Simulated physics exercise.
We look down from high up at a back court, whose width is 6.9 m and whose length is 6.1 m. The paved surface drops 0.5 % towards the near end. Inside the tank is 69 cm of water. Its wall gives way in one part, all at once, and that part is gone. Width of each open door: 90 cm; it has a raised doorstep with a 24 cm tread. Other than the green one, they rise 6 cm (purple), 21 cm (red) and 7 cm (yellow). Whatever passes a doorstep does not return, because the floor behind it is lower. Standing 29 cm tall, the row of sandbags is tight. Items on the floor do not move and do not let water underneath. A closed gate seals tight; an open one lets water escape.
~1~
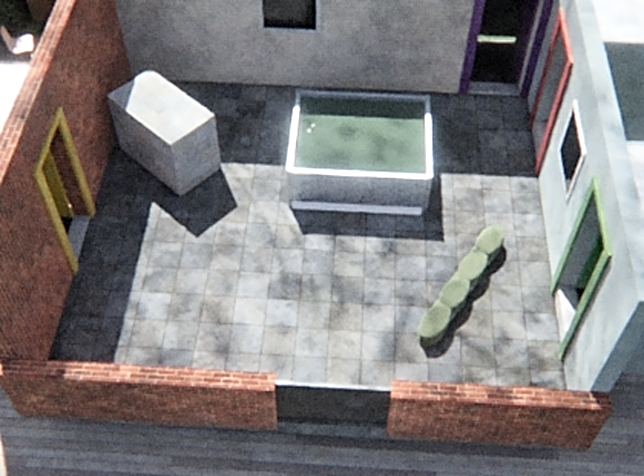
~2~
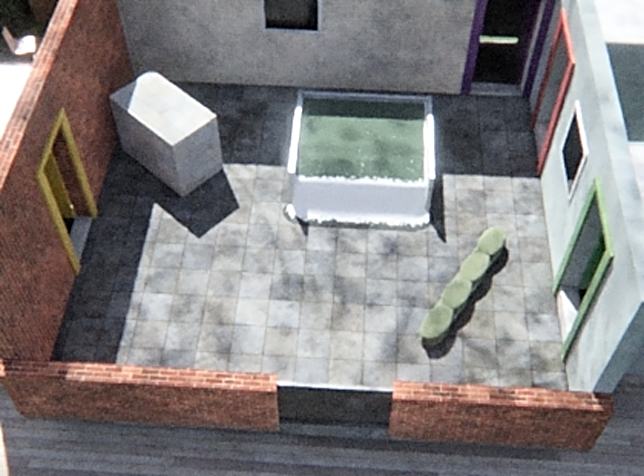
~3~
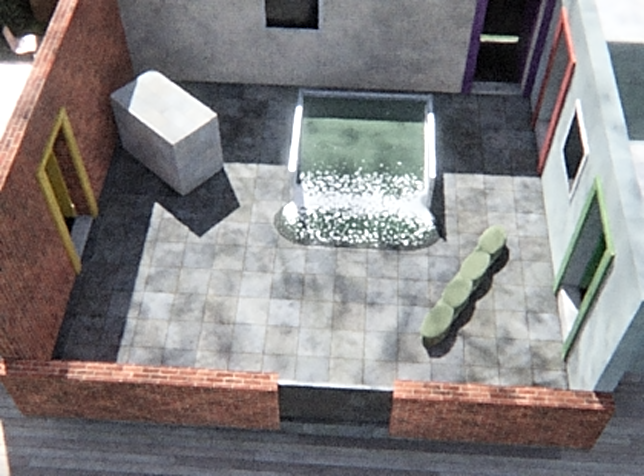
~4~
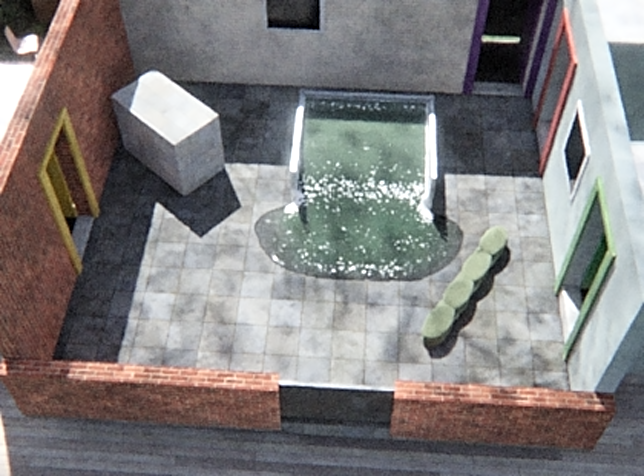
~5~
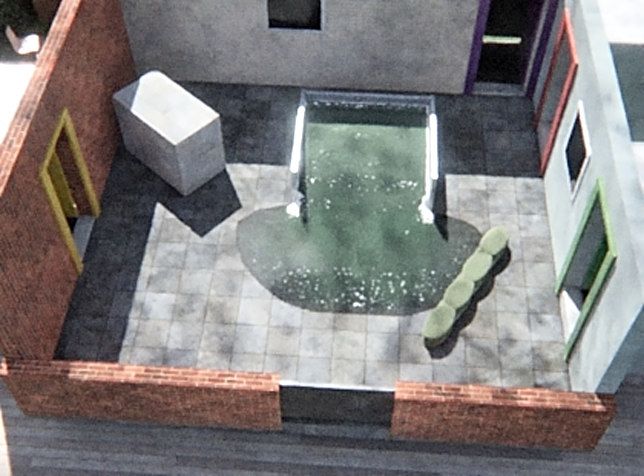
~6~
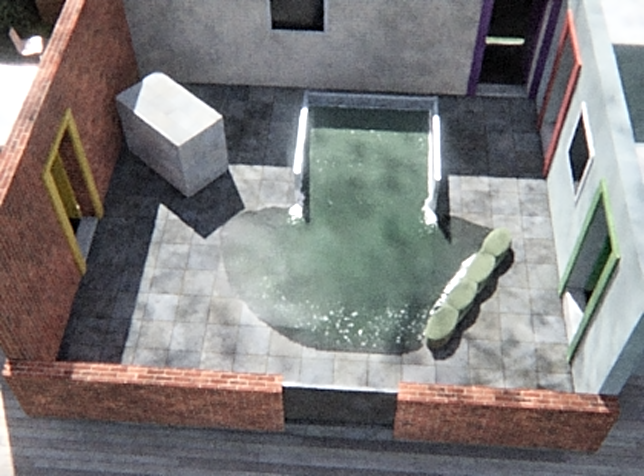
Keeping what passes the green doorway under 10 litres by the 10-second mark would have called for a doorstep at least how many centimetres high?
It would have called for about 7.5 cm.
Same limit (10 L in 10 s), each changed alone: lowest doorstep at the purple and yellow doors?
Close to 8.0 cm (purple) and close to 11.0 cm (yellow).
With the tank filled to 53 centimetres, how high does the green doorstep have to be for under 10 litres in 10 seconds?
About 5.5 centimetres.
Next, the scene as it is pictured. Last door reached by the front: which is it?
The purple door.
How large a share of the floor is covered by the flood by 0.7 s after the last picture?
Close to 30 per cent is wet.
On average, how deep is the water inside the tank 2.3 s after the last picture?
Average depth: Approx. 11 cm.
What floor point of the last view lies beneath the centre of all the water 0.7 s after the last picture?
Centre of the water: Approx. (358, 239) px.
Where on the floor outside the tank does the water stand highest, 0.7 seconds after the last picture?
Around pixel (378, 412).
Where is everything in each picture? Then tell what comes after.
In the first picture, the tank at (361, 136) is whole and still, 69 cm deep; the green door at (576, 280) is dry.
In the second picture, the front is at (306, 222), 0.3 m from the gap at (360, 195); 0.6 m2 of floor is wet, 69 cm left at the back.
In the third picture, water pours out at (361, 197) and has run 0.7 m, to (297, 239); about 13 cm deep outside, 68 cm at the back.
In the fourth picture, the front is at (304, 269), 1.2 m from the gap at (362, 198); 3.1 m2 of floor is wet, 61 cm left at the back.
In the fifth picture, the front is at (309, 305), 1.8 m from the gap at (363, 199); 5.2 m2 of floor is wet, 58 cm left at the back.
In the sixth picture, the gap is at (365, 201), the front 2.4 m out at (313, 343); the back of the tank holds 57 cm; 1.5 m in a straight line remain to the green door at (584, 282).
Then, 0.7 s after the last picture water covers 30 % of the floor, deepest (46 cm) near (378, 412); it has not reached the green door.
Then, 2.3 s after the last picture water covers 50 % of the floor, deepest (36 cm) near (47, 391); 10 cm at the green door, 0 litres in over its 26 cm doorstep.
Then, 9.3 s after the last picture water covers 95 % of the floor, deepest (10 cm) near (332, 124); 7 cm at the green door, 0 litres in over its 26 cm doorstep.
At the green door as built, the water peaked near 11 cm, 2.5 s after the last picture.
Run again over the same 10 s with other heights there, 20 litres in over 6 cm, 2 litres over 9.5 cm. The limit of 10 litres is kept from about 7.5 cm up.
